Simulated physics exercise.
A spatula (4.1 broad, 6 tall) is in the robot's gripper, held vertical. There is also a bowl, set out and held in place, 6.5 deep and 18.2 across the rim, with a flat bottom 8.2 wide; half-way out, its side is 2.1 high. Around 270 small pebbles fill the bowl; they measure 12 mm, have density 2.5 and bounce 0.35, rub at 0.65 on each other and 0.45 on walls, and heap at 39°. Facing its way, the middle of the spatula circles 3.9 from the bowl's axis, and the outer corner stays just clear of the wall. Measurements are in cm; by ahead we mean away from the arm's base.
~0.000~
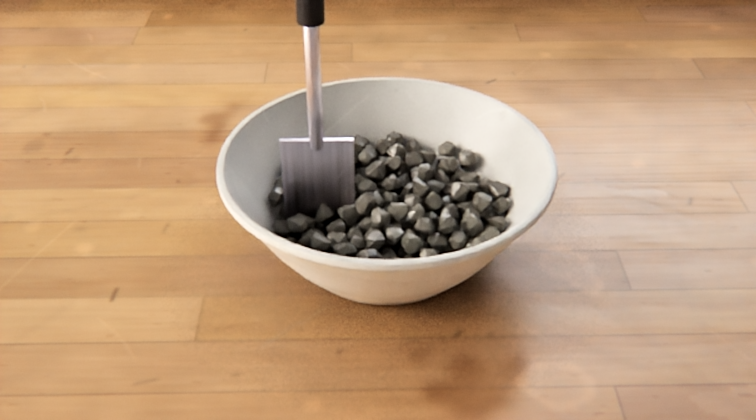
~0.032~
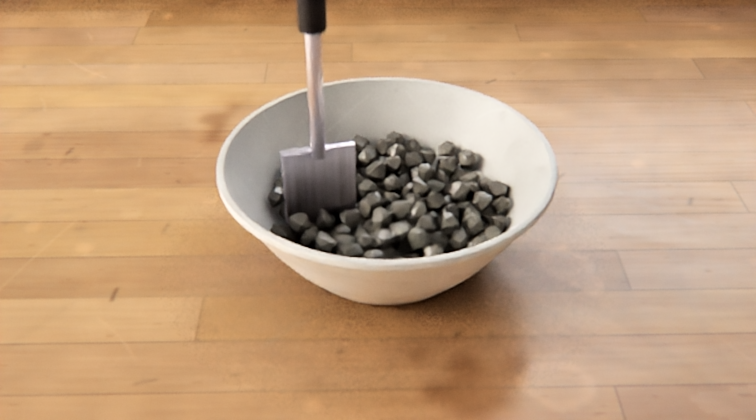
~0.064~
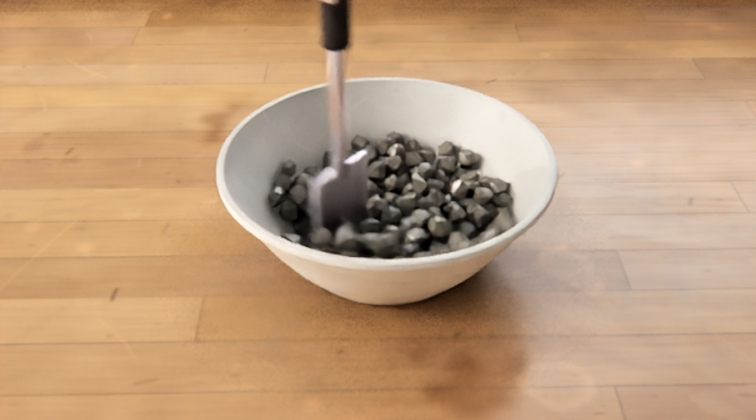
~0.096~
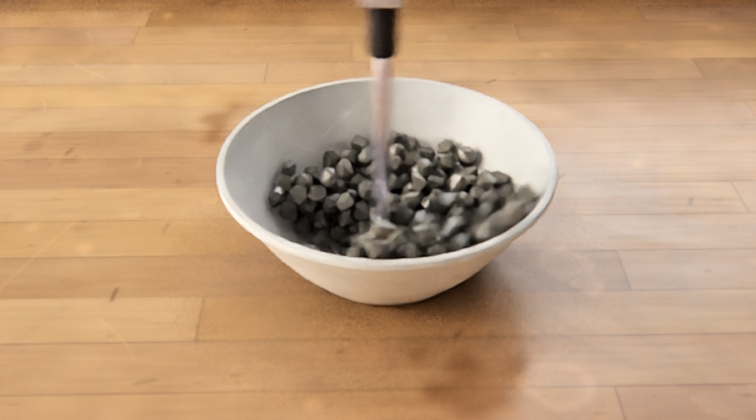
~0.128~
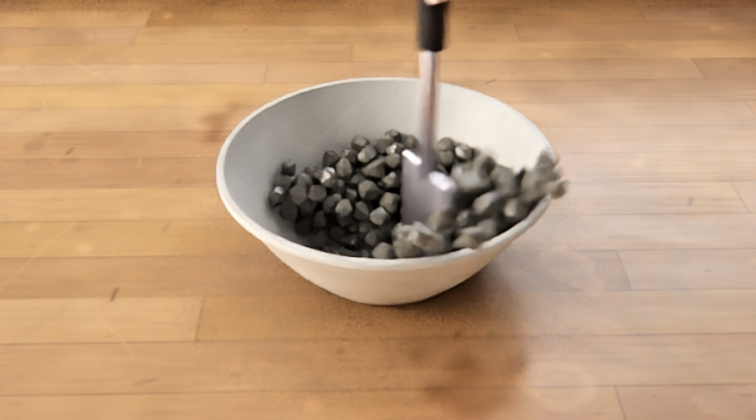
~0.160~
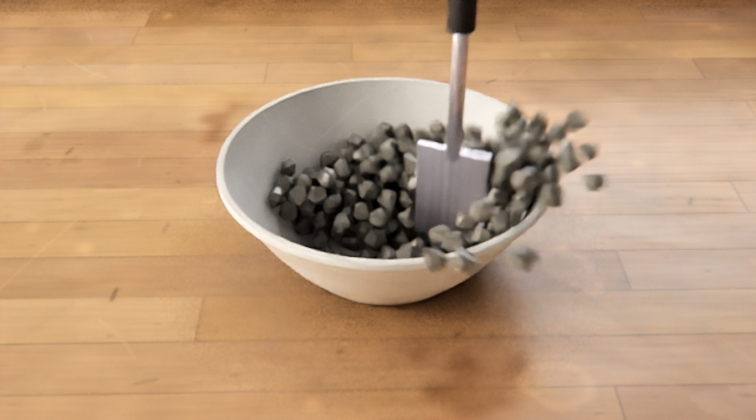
A metal spatula with a black handle swept from left to right through dark pebbles in a white bowl, pushing them up the right side until several flew over the rim.
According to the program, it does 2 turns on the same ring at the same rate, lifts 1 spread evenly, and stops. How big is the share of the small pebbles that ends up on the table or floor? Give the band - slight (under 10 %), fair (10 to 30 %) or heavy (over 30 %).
Band: Heavy.
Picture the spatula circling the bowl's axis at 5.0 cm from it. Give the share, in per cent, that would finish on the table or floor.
That would come to roughly 30 percent.
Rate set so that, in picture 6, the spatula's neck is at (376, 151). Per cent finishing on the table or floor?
It comes to around 15 percent.
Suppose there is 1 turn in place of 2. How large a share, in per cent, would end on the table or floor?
Then about 35 per cent.
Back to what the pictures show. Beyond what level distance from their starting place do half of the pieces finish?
Something near 11 cm, measured level.
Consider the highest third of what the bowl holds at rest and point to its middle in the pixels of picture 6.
It is centred around (410, 219).
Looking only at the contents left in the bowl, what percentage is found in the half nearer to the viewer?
Roughly 55 per cent.
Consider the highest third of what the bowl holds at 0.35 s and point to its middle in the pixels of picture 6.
About (278, 180) in the last picture.
By 0.35 s, 13° round, highest piece 10 above the table; 194 in the bowl, 35 on the table or floor, 40 in flight or on the tool.
By 0.55 s, 229° round, highest piece 9 above the table; 162 in the bowl, 98 on the table or floor, 9 in flight or on the tool.
By 0.85 s, 0° round, highest piece 7 above the table; 150 in the bowl, 117 on the table or floor, 2 in flight or on the tool.
By 1.55 s, 0° round, highest piece 7 above the table; 150 in the bowl, 119 on the table or floor.
Final count, 150 in the bowl, 119 on the table or floor. That is 44 % on the table or floor.
